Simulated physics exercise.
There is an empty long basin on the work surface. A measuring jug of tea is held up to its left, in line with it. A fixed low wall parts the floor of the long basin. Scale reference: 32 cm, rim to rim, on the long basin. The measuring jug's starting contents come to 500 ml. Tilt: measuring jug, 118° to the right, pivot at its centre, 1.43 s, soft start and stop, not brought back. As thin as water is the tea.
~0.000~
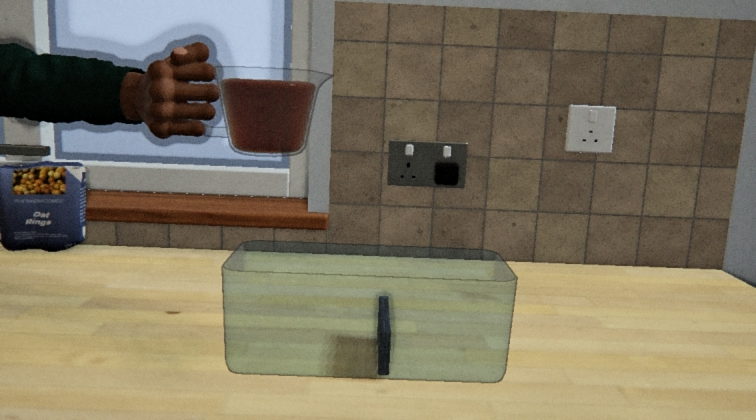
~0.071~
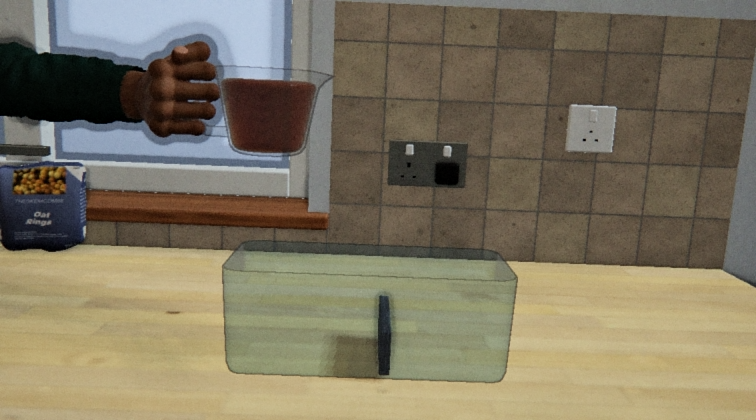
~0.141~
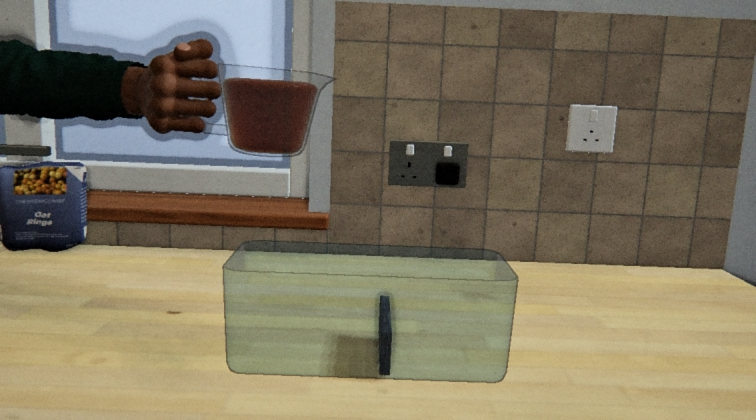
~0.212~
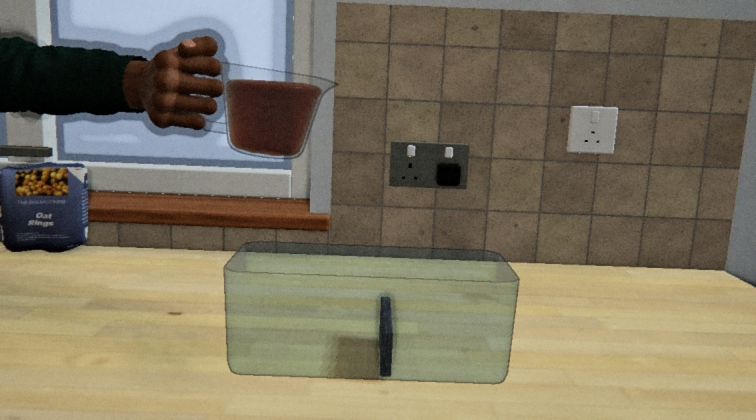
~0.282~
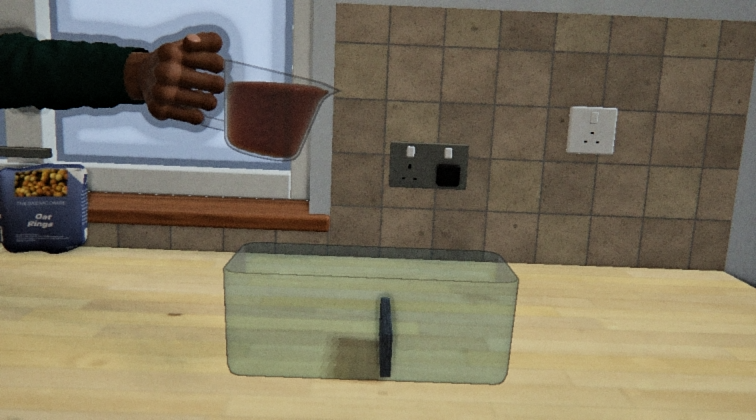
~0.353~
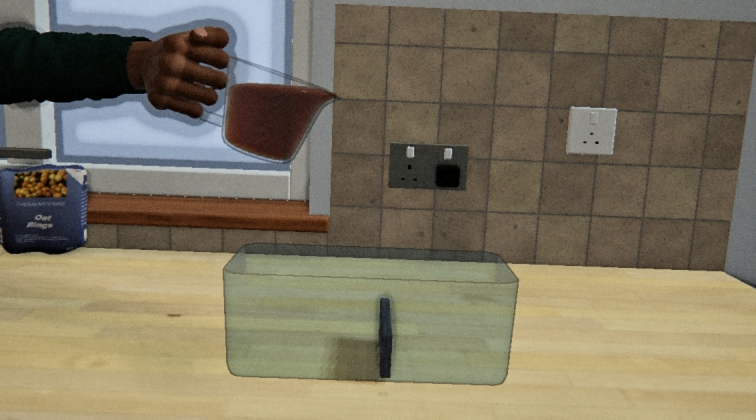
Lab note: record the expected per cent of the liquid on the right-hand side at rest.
Expected right-hand share: 43 per cent.
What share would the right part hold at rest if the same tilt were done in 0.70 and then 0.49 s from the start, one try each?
I'd expect close to 25 per cent and then close to 20 per cent.
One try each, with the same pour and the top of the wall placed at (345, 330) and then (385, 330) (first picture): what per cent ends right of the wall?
I'd put it at about 80 per cent for the first and about 55 per cent for the second.
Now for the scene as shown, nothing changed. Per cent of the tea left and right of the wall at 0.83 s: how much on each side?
4 left and 20 right, roughly.
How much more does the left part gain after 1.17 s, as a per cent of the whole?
6 %.
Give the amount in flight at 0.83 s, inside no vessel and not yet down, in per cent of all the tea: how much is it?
Around 26 in a hundred.
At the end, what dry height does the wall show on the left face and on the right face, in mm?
Left about 38 mm, while the right is about 38 mm.
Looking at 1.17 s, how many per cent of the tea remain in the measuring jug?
About 2 % is still there.
By 0.83 s the tilt is 73° and 50 per cent is still to pour, 4 is left of the wall and 20 right of it.
By 1.17 s the tilt is 109° and 2 per cent is still to pour, 49 is left of the wall and 42 right of it.
By 1.54 s the tilt is 118° and 0 per cent is still to pour, 55 is left of the wall and 43 right of it.
By 1.93 s the tilt is 118° and 0 per cent is still to pour, 55 is left of the wall and 43 right of it.
At rest 55 per cent lies left of the wall, 43 right of it and 2 outside.
